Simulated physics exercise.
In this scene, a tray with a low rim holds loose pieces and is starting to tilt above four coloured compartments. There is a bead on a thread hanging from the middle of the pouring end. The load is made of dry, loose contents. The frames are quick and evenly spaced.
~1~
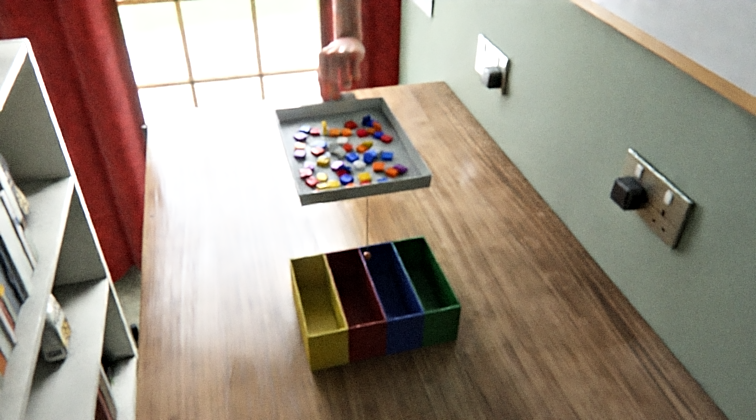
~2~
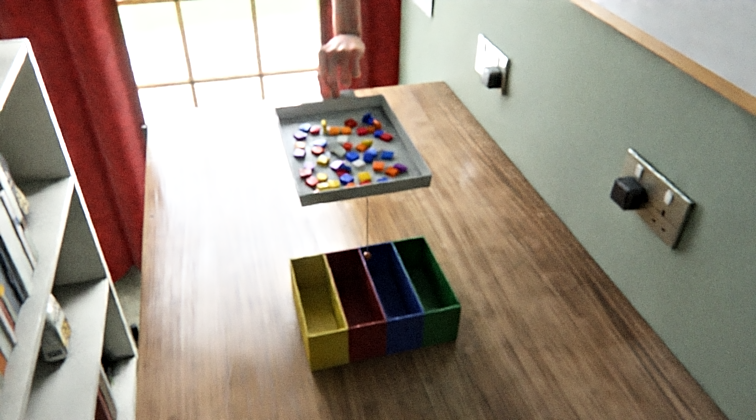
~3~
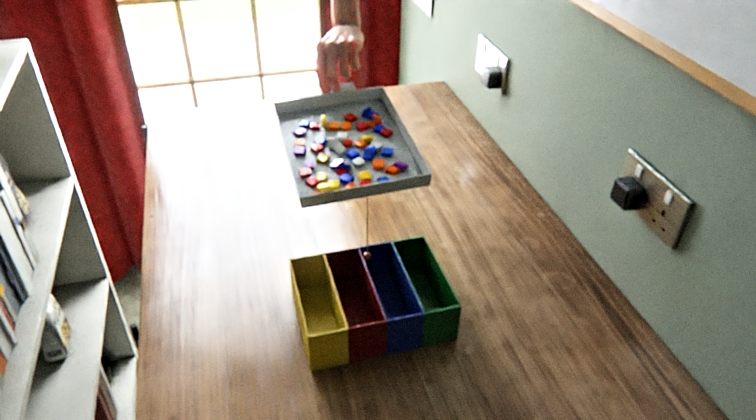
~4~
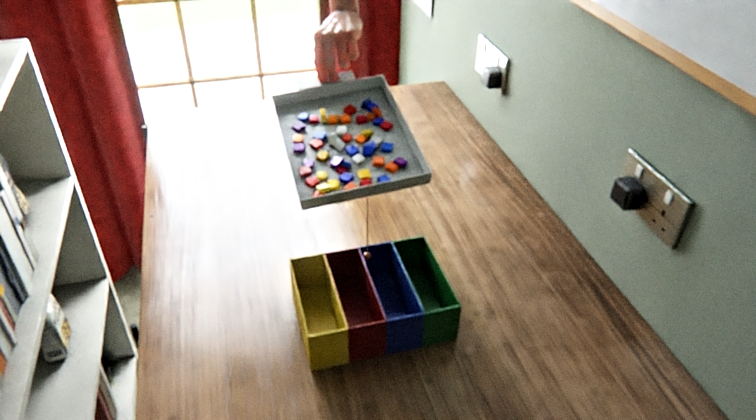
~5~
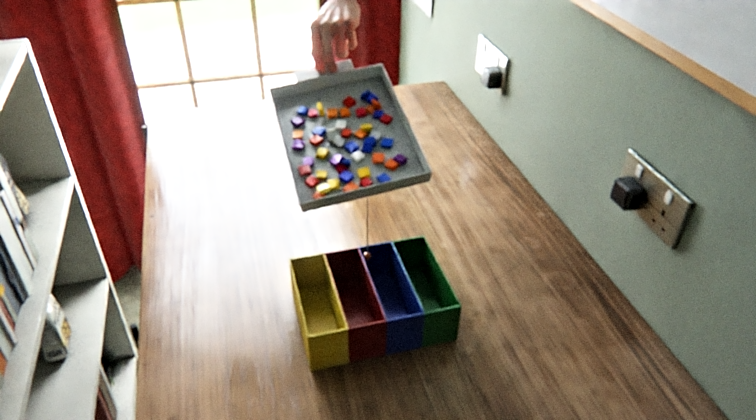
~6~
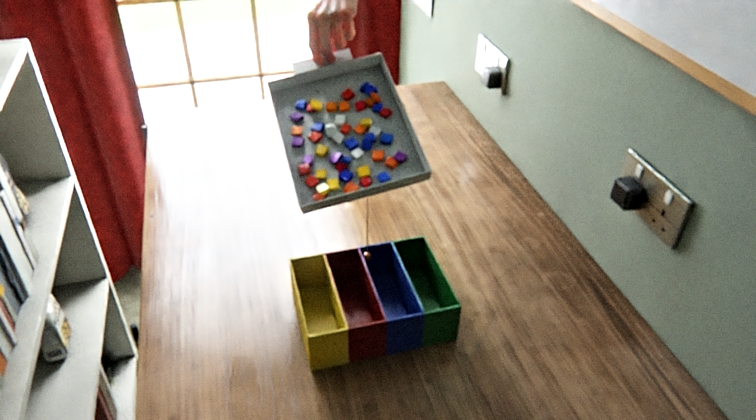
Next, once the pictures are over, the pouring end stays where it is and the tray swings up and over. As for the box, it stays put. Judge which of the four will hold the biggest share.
I would say the yellow cell.
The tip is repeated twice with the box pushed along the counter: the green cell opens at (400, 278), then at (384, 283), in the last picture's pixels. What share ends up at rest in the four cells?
Estimate: 100 % first, 100 % second.
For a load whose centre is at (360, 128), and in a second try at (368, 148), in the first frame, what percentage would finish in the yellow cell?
Close to 60 per cent, followed by close to 60 per cent.
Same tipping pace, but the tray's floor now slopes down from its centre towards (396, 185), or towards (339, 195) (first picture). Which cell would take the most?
First: The green cell, second: Yellow.
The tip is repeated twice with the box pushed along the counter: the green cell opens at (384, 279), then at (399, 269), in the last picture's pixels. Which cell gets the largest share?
First try: The red cell. Second try: The cell in red.
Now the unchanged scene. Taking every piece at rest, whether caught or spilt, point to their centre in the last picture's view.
I'd put the middle somewhere around (320, 313).
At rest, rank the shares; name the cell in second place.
Rank 2: The red cell.
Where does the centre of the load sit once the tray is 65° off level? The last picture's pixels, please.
The middle of the load sits near (327, 177).
Soon after the last picture, tray tipped steeply; nearly all on the tray; a stray few falling or outside the box.
A little later, tray tipped past a quarter turn; most on the tray; a small part in the yellow cell; a stray few in the red cell; a stray few falling or outside the box.
Later still, tray tipped past a quarter turn; most in the yellow cell; about a quarter in the red cell; a small part falling or outside the box.
At rest, tray tipped past a quarter turn; most in the yellow cell; about a quarter in the red cell; none in the blue cell; none in the green cell; a small part outside the box.
